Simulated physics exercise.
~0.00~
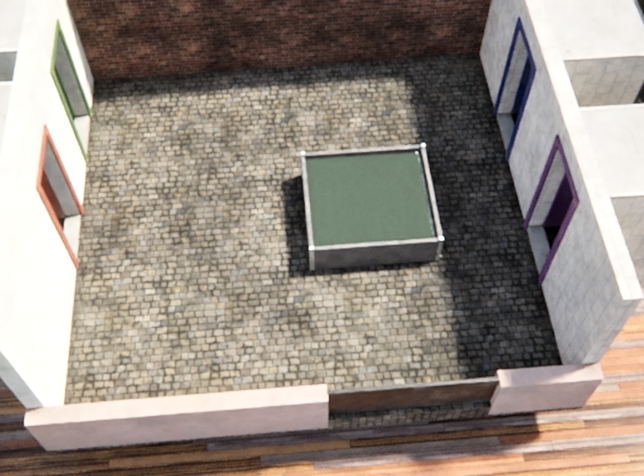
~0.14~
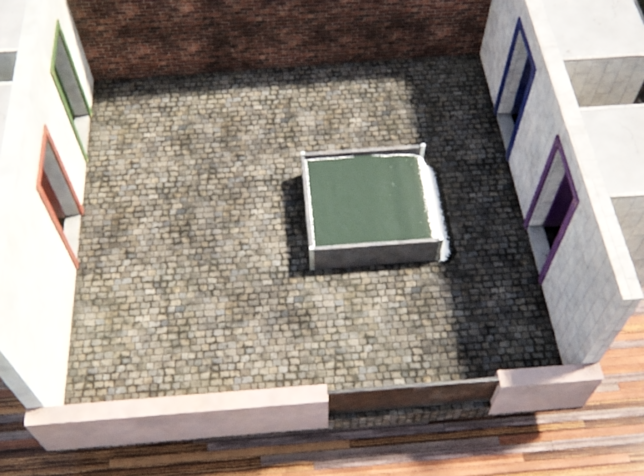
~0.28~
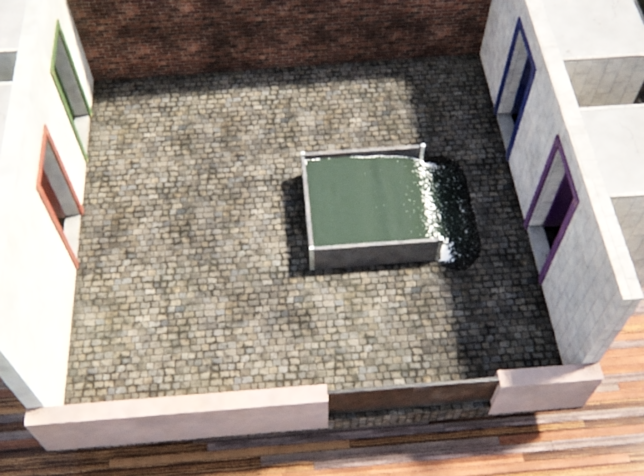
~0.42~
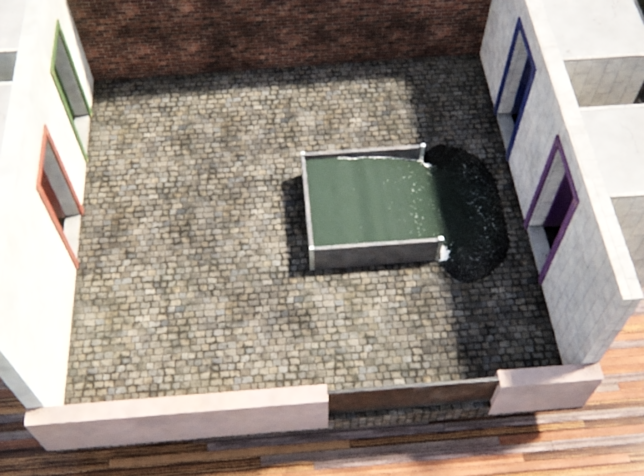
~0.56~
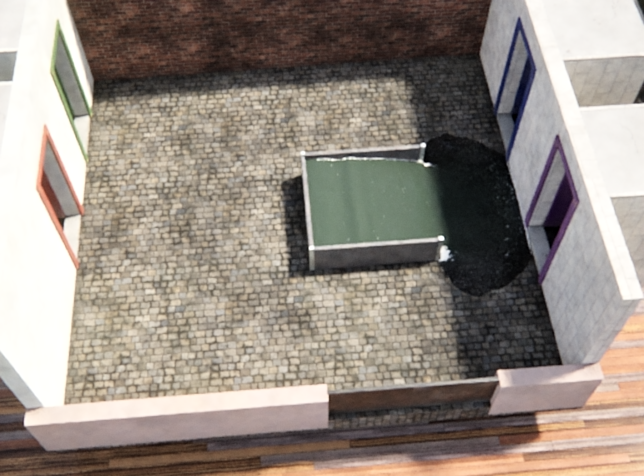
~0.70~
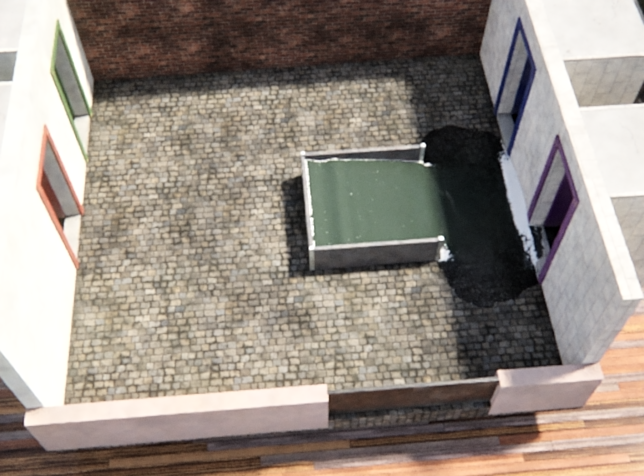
Dark water pours from the tank's open right side and spreads to the right wall.
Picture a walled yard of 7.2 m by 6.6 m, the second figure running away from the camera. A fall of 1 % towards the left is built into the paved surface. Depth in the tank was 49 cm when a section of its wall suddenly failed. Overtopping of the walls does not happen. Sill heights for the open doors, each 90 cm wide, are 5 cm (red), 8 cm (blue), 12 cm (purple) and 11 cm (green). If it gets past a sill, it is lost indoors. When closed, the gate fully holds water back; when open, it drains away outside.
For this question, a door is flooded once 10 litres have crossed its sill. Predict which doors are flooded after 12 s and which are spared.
The red door tops the limit, the blue door tops the limit, the purple door tops the limit, the green door never tops the limit.
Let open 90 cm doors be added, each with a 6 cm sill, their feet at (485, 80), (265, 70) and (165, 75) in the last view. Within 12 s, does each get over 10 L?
Result in order - more than that, not enough, not enough.
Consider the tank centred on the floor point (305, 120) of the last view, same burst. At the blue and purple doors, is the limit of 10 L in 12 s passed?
Then: Blue above, purple below.
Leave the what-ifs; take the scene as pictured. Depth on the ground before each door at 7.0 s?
Centimetres: Red 0 / blue 4 / purple 4 / green 8.
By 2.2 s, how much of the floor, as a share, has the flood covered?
Near 20 per cent is wet.
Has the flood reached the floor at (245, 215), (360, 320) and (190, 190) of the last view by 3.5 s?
Well, the first is untouched by it, the next untouched by it, the last untouched by it.
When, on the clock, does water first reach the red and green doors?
Times: Red 7.5 seconds, green 6.0 seconds.
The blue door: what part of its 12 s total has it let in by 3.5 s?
By that time, around 95 per cent.
After 1.4 s water covers 10 % of the floor and is deepest (32 cm) near (503, 209); red door not reached, blue door 15 cm at the sill, 3 L in, purple door 24 cm at the sill, 18 L in, green door not reached.
After 2.2 s water covers 20 % of the floor and is deepest (28 cm) near (503, 209); red door not reached, blue door 16 cm at the sill, 21 L in, purple door 23 cm at the sill, 59 L in, green door not reached.
After 3.5 s water covers 30 % of the floor and is deepest (20 cm) near (560, 384); red door not reached, blue door 10 cm at the sill, 40 L in, purple door 13 cm at the sill, 90 L in, green door not reached.
After 7.0 s water covers 80 % of the floor and is deepest (10 cm) near (62, 426); red door not reached, blue door 4 cm at the sill, 43 L in, purple door 4 cm at the sill, 92 L in, green door 8 cm at the sill, 0 L in.
After 12.0 s water covers 90 % of the floor and is deepest (8 cm) near (71, 333); red door 8 cm at the sill, 22 L in, blue door 2 cm at the sill, 43 L in, purple door 2 cm at the sill, 92 L in, green door 7 cm at the sill, 0 L in.
